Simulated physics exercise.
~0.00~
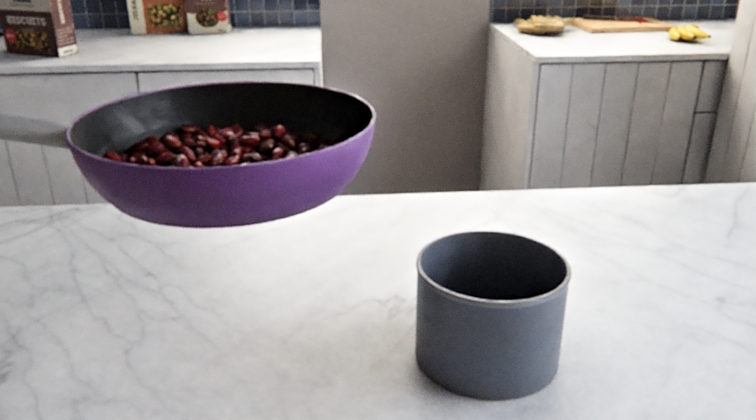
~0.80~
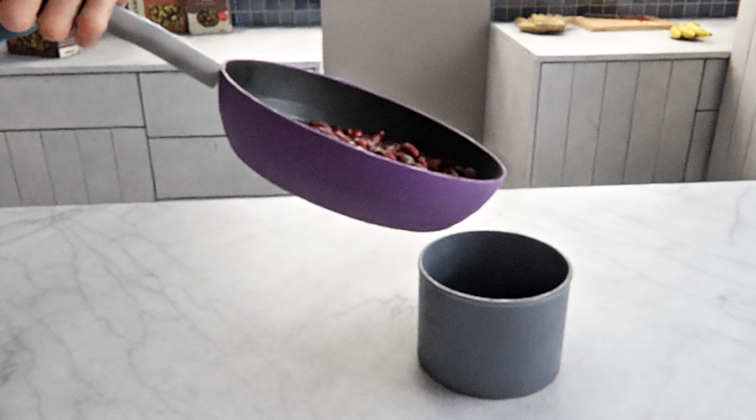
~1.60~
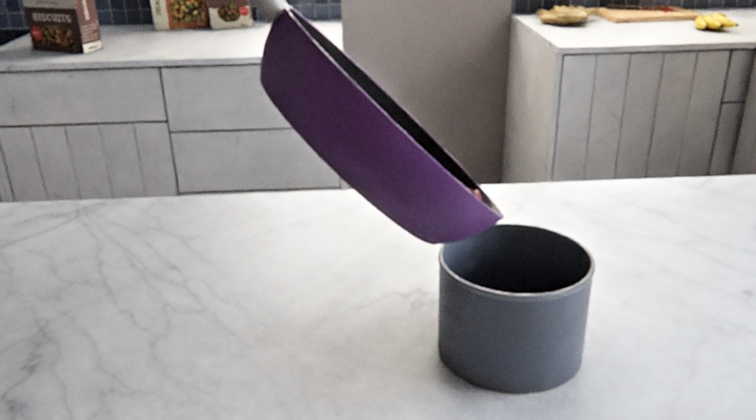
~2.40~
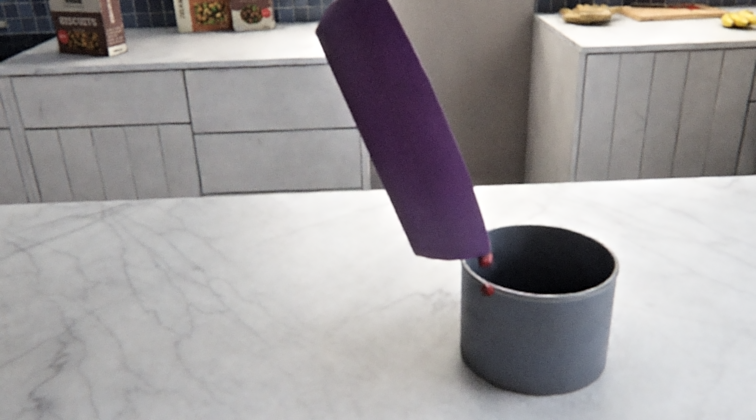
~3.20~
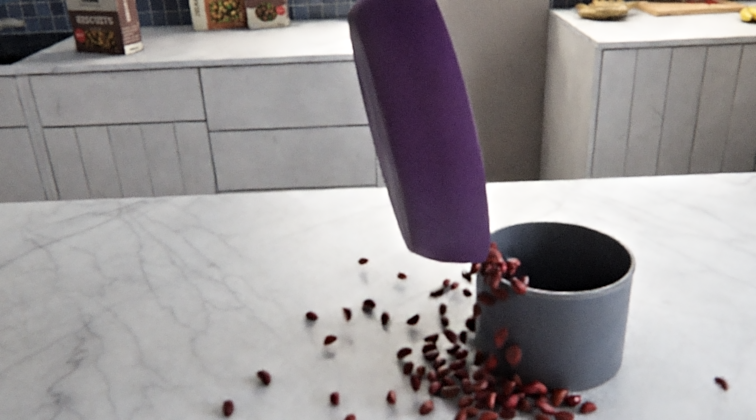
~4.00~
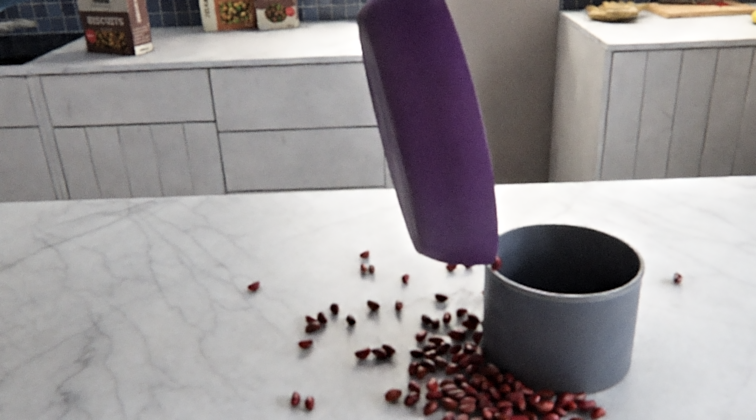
On a marble kitchen counter, a hand tips a purple pan of red beans rightward over a gray pot until it is nearly vertical; beans spill against the rim, many scattering over the counter around the pot's base, while the pan stays tilted above it.
